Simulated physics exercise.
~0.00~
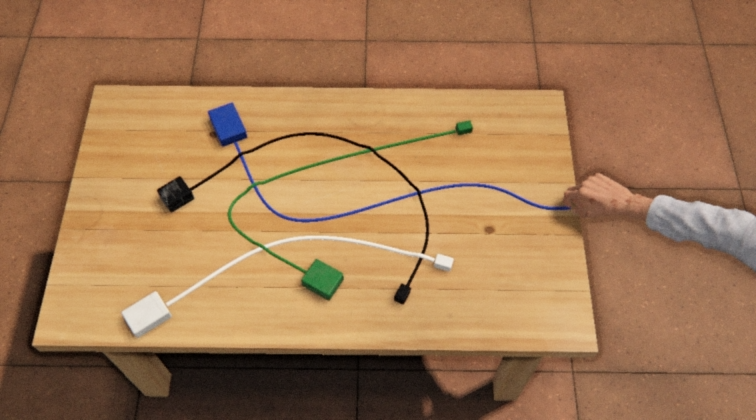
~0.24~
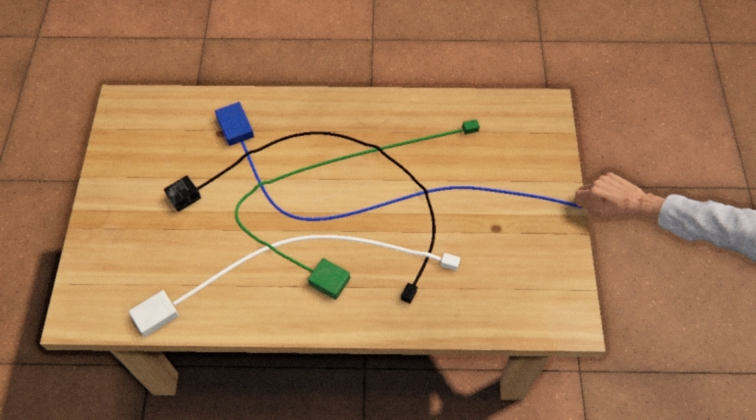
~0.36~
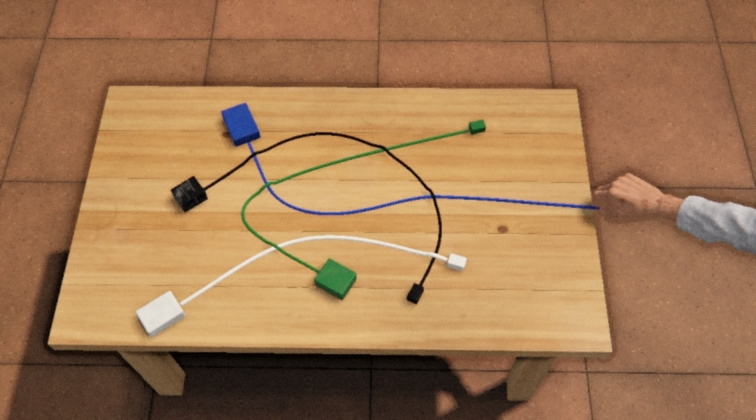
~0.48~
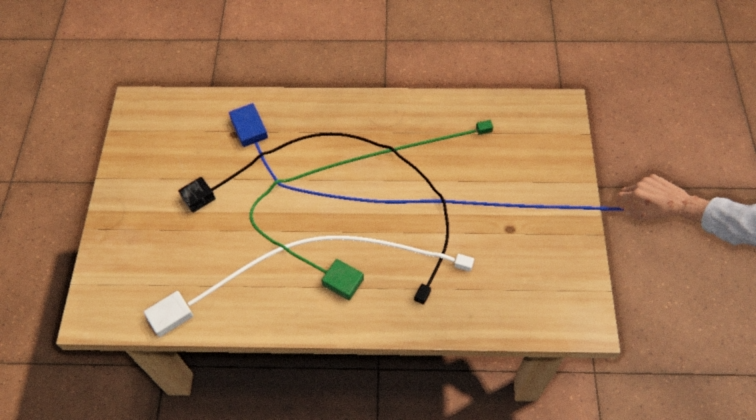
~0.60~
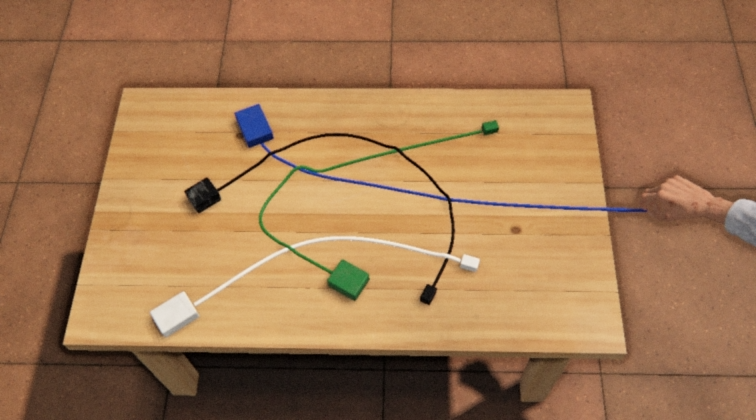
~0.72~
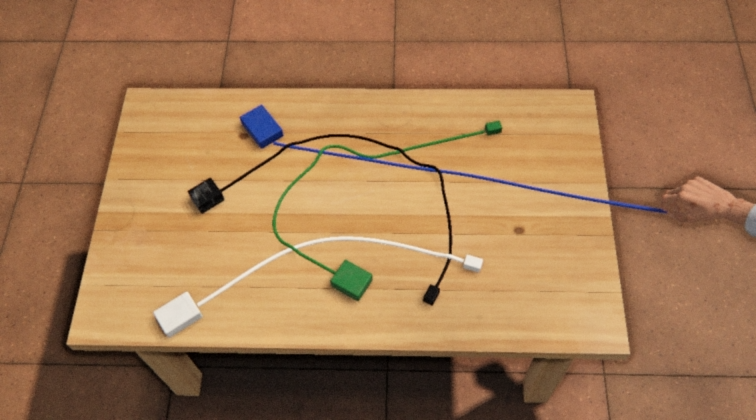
A hand in a pale sleeve grips the end of a blue lead at the right edge of a wooden table on terracotta tiles, seen from above. Black, white and green leads with matching block chargers cross it, blue at upper left, white at lower left. The hand pulls rightwards, straightening the blue lead and dragging the green and black ones, while the view drifts slightly left.
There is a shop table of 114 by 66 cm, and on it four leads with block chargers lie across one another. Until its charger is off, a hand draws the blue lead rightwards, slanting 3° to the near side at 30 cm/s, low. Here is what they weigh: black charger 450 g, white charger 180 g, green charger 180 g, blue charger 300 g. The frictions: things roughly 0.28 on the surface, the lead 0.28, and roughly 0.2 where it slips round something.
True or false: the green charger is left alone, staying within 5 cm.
False.
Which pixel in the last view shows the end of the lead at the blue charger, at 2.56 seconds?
Pixel estimate: (509, 173).
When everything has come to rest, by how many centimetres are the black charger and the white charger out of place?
Black charger near 6 cm, white charger near 2 cm.
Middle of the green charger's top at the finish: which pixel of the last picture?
Roughly (591, 187).
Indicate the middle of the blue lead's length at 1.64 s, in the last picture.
About (587, 187).
At 1.6 s, the blue lead's tail end at (389, 155); blue charger 27 cm off its start.
At 2.6 s, the blue lead's tail end at (509, 173); blue charger 55 cm off its start.
At 3.5 s, the blue lead has left the top; green charger 4 cm off its start at (368, 275), blue charger 84 cm off its start at (614, 194), green plug 20 cm off its start at (577, 157).
At 4.4 s, the blue lead has left the top; green charger 54 cm off its start, blue charger over the edge, green plug over the edge.
At 4.9 s, the blue lead has left the top; green charger 56 cm off its start at (591, 187), blue charger over the edge, green plug over the edge, black plug 34 cm off its start at (572, 224).
